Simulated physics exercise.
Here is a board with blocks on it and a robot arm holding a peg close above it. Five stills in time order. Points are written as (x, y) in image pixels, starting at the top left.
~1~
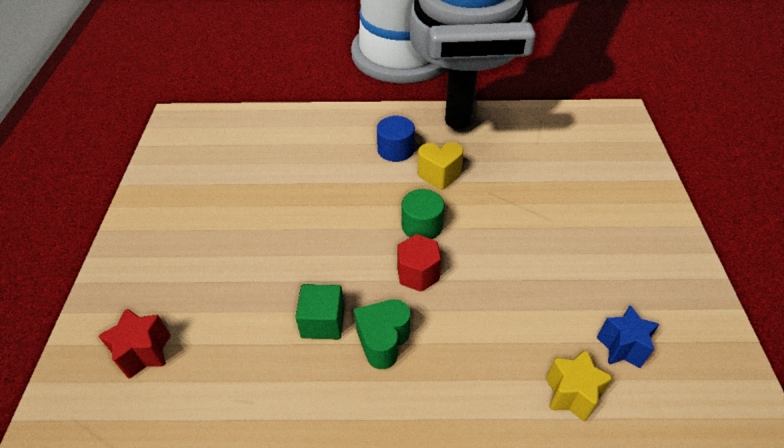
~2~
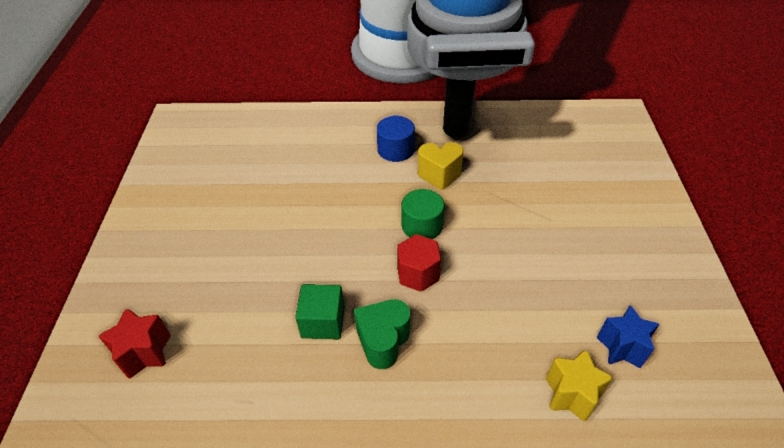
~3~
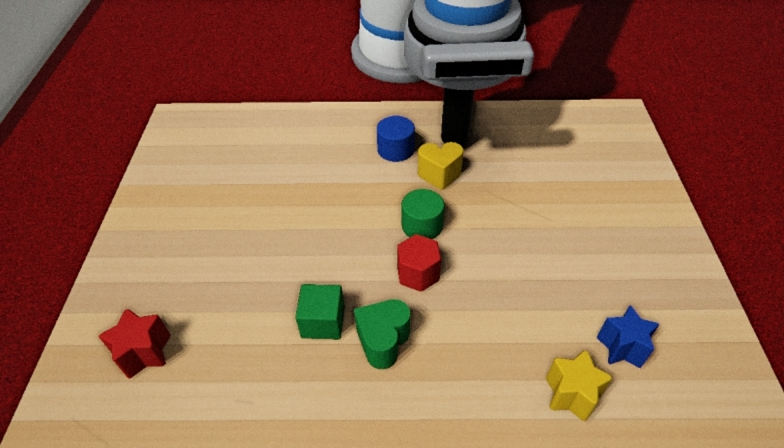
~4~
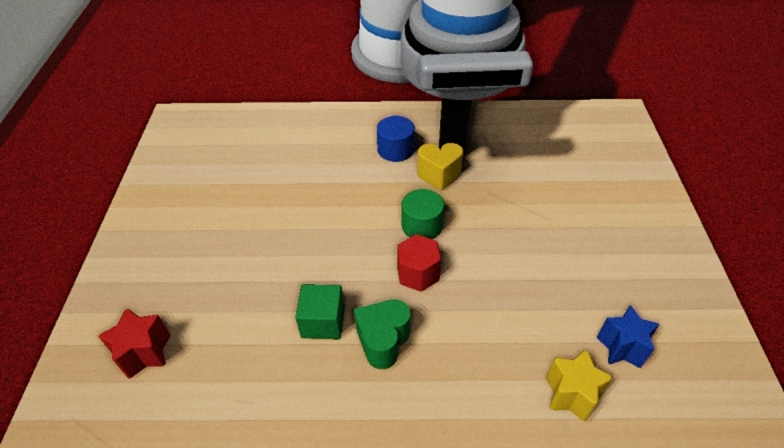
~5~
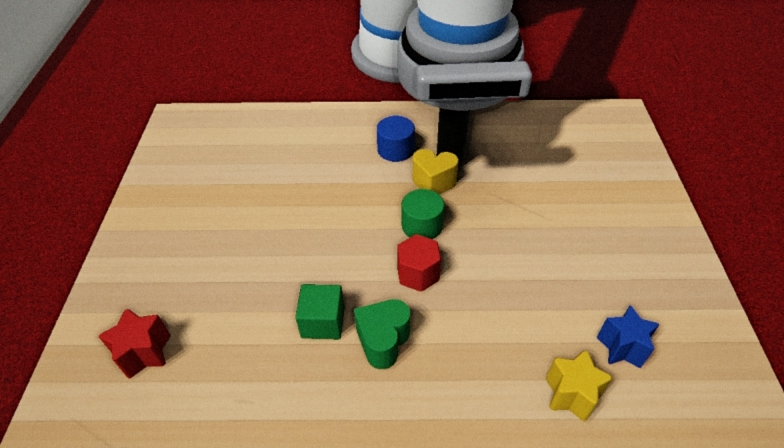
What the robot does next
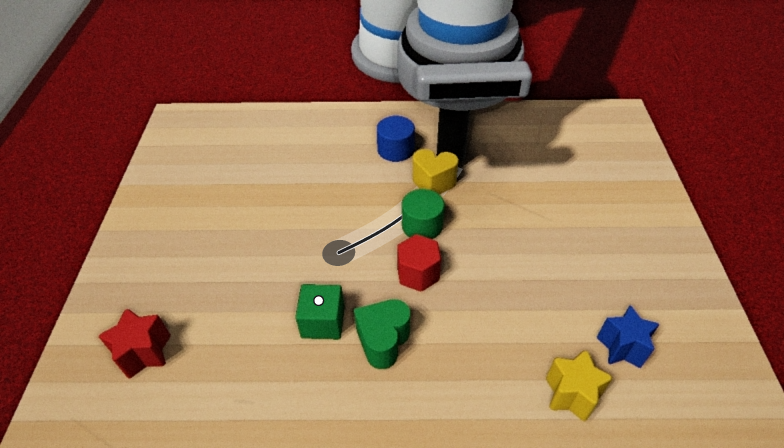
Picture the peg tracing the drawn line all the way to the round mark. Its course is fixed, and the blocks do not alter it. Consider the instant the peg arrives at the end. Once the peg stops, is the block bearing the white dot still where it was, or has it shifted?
It keeps its position.
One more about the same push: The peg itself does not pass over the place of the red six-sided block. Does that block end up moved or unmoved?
That block will leave its spot.
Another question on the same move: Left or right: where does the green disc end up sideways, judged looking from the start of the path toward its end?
Shifts left.
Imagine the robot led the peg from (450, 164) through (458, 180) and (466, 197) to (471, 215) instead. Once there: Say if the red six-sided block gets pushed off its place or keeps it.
The result: It stays put.
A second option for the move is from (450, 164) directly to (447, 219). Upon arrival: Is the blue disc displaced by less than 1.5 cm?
Yes, it checks out.
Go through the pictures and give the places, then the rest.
In the first picture, peg tip at (458, 121); block tops, green square at (319, 301); red six-sided block at (419, 251); green disc at (423, 203); yellow heart at (441, 152).
In the second picture, peg at (456, 129); blocks unchanged.
In the third picture, peg at (455, 138); blocks unchanged.
In the fourth picture, peg at (453, 147); blocks unchanged.
In the fifth picture, peg at (451, 156); green square at (319, 301); red six-sided block at (419, 251); green disc at (423, 203); yellow heart at (435, 160).
Path on the board, from (450, 164) over (425, 197) and (388, 227) to (339, 253); the dot is on the green square.
The first path, step by step. One third of the way, peg at (425, 189); green disc at (418, 217); yellow heart at (402, 187), turned 40° clockwise.
Two thirds of the way, peg at (386, 219); red six-sided block at (424, 263), turned 15° clockwise; green disc at (407, 231); yellow heart at (357, 215), turned 50° clockwise.
At the end, peg at (338, 245); green square in place; red six-sided block at (424, 263), turned 15° clockwise; green disc at (407, 231); yellow heart at (305, 242), turned 50° clockwise.
